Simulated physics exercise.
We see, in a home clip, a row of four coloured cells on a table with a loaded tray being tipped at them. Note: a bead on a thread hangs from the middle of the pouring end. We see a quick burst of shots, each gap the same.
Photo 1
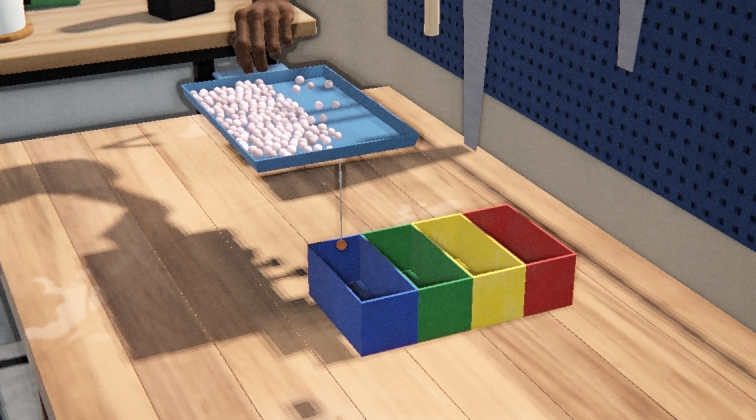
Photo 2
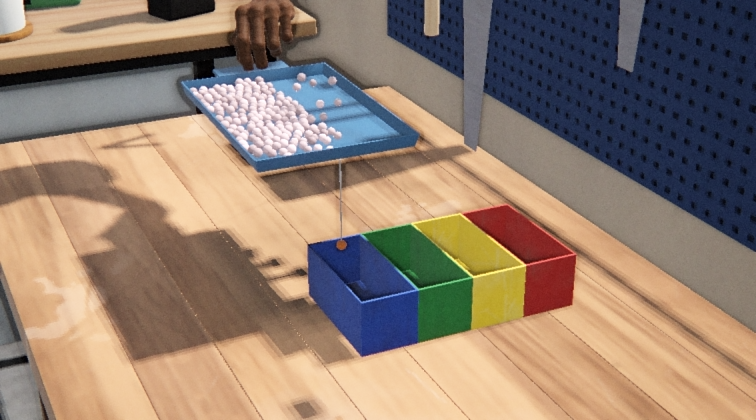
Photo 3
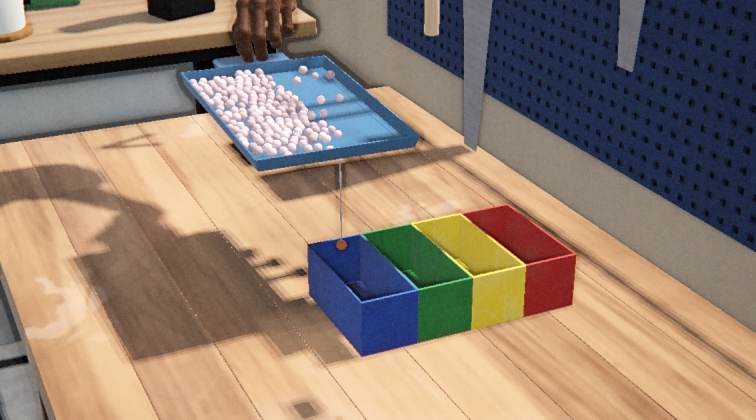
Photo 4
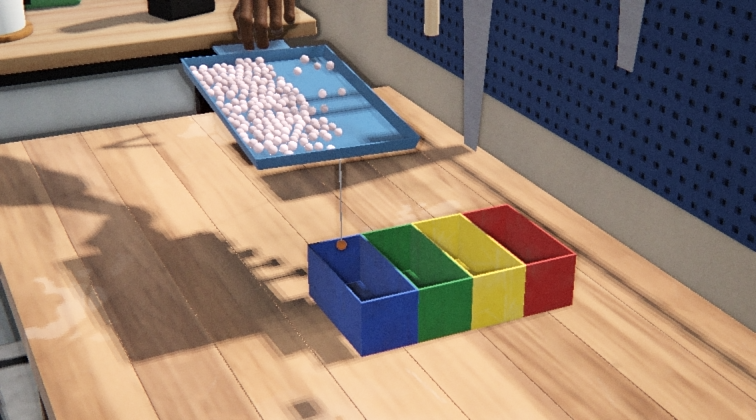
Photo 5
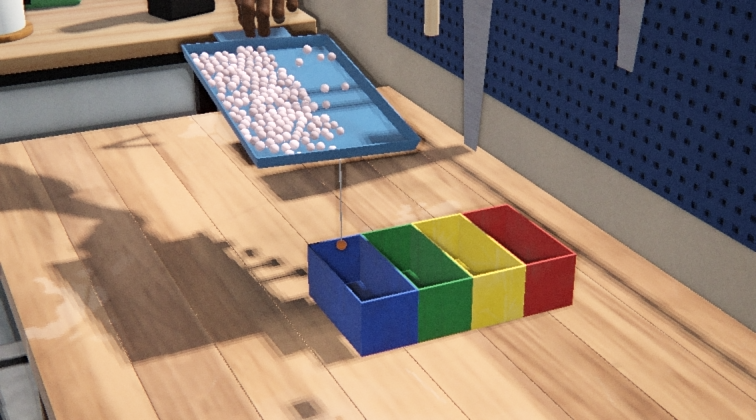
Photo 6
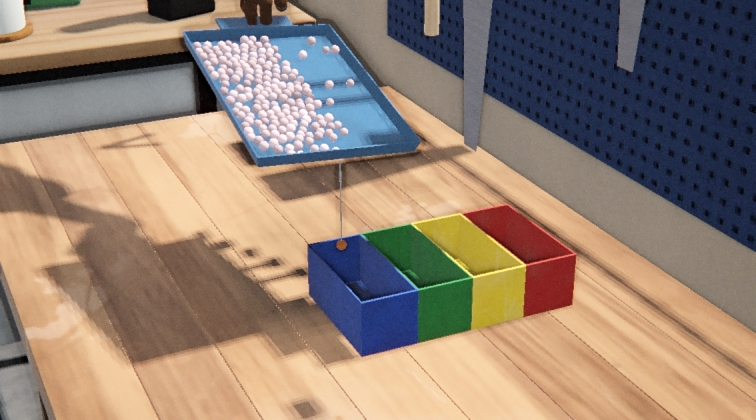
A blue tray of pale pink beads being tilted gradually by a hand behind four coloured cells, the beads shifting slightly.
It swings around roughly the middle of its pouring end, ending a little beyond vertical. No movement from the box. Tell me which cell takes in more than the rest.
I would say the green cell.
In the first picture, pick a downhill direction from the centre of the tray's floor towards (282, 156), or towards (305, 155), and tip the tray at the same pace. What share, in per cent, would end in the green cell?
First case: 0 %; second case: 0 %.
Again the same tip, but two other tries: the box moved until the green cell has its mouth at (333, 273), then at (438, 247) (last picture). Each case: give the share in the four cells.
90 and 90 in a hundred, in turn.
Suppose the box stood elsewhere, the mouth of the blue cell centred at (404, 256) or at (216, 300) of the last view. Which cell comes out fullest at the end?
First: That blue cell. Second: The red one.
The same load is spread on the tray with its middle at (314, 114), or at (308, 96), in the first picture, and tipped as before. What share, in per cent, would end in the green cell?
First case: Close to 60 %; second case: Close to 60 %.
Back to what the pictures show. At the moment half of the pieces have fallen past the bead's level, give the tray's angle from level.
That would be about 75 degrees from level.
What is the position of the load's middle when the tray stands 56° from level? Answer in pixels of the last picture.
Centre estimate: (379, 146).
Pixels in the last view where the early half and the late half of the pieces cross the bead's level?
Starting near (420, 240), moving on to near (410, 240).
Shortly afterwards, tray tipped steeply; near two thirds on the tray; a little in the green cell; a little in the yellow cell; only a few in the blue cell; a little falling or outside the box.
Next, tray tipped right over; a little on the tray; near half in the green cell; near a quarter in the blue cell; a little in the yellow cell; only a few in the red cell; a little falling or outside the box.
Some moments later, tray tipped past a quarter turn; near two thirds in the green cell; near a quarter in the blue cell; a little in the yellow cell; only a few in the red cell; a little falling or outside the box.
In the end, tray tipped past a quarter turn; near two thirds in the green cell; near a quarter in the blue cell; a little in the yellow cell; only a few in the red cell; a little outside the box.
